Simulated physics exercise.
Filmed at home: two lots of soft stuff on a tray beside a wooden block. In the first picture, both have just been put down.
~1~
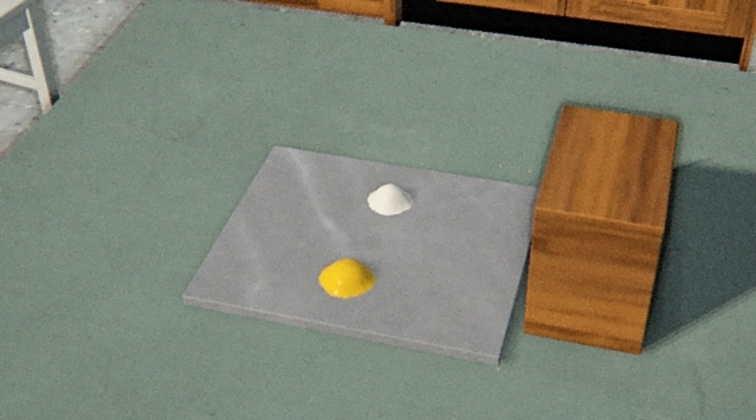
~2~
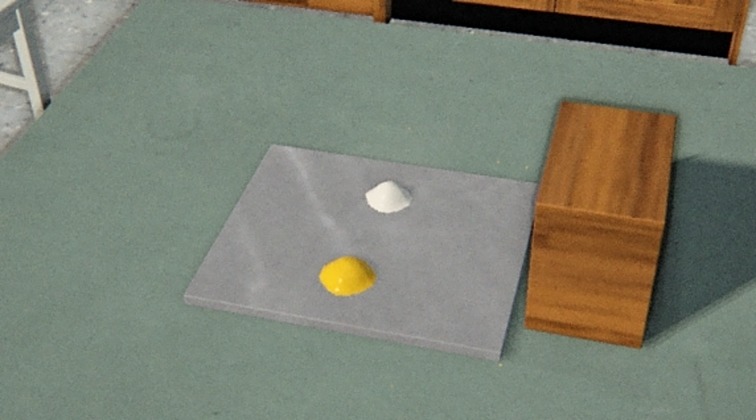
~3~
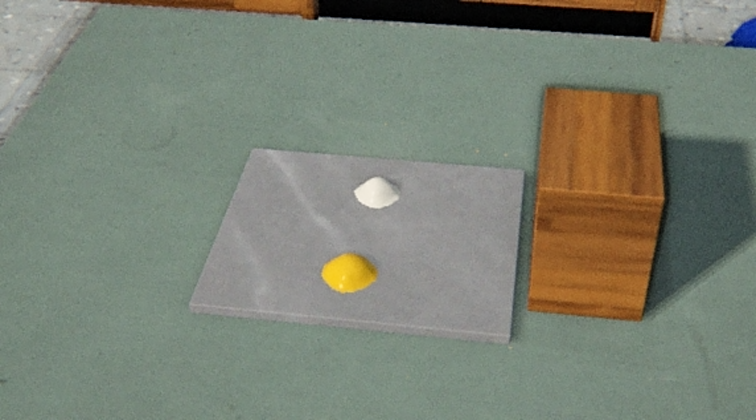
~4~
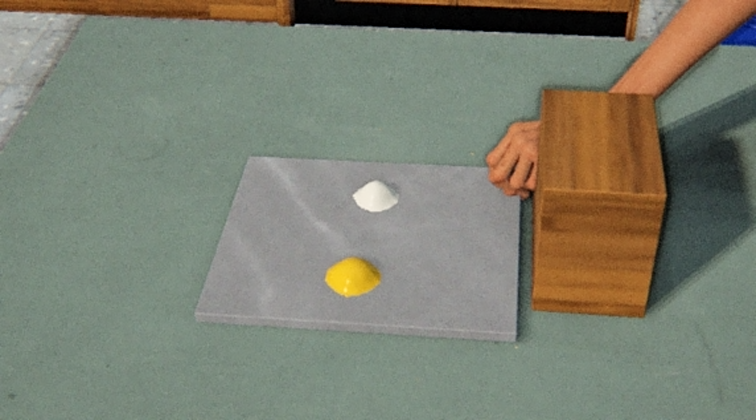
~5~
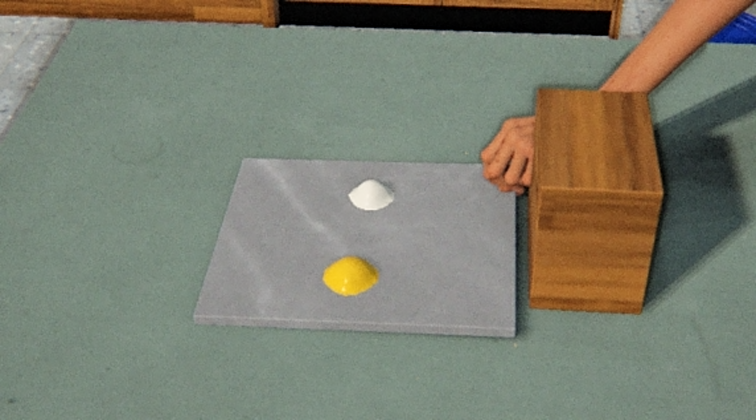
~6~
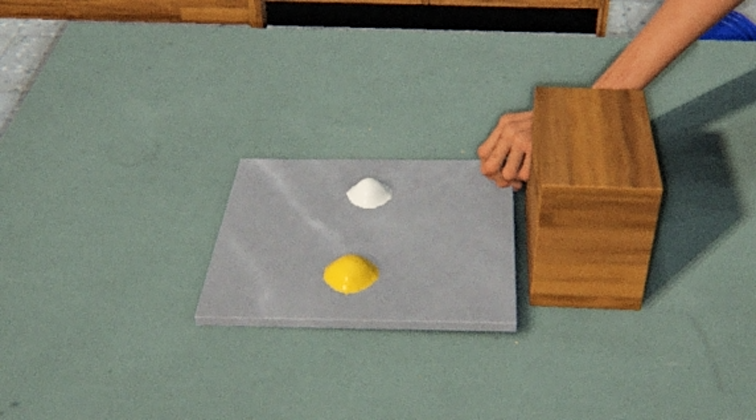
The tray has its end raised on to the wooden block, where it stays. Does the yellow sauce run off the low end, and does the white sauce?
Put simply, the yellow sauce is held back, and the white sauce is held back.
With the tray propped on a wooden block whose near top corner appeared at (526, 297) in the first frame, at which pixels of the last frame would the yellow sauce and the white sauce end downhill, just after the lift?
At (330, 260), then at (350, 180).
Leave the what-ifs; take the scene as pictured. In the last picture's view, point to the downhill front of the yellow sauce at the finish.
Close to (297, 226).
A moment on, slope about 33°; the yellow sauce has not moved; the white sauce has not moved.
Further on, the yellow sauce has not moved; the white sauce has not moved.
When it is over, slope about 33°; the yellow sauce has not moved; the white sauce has not moved.
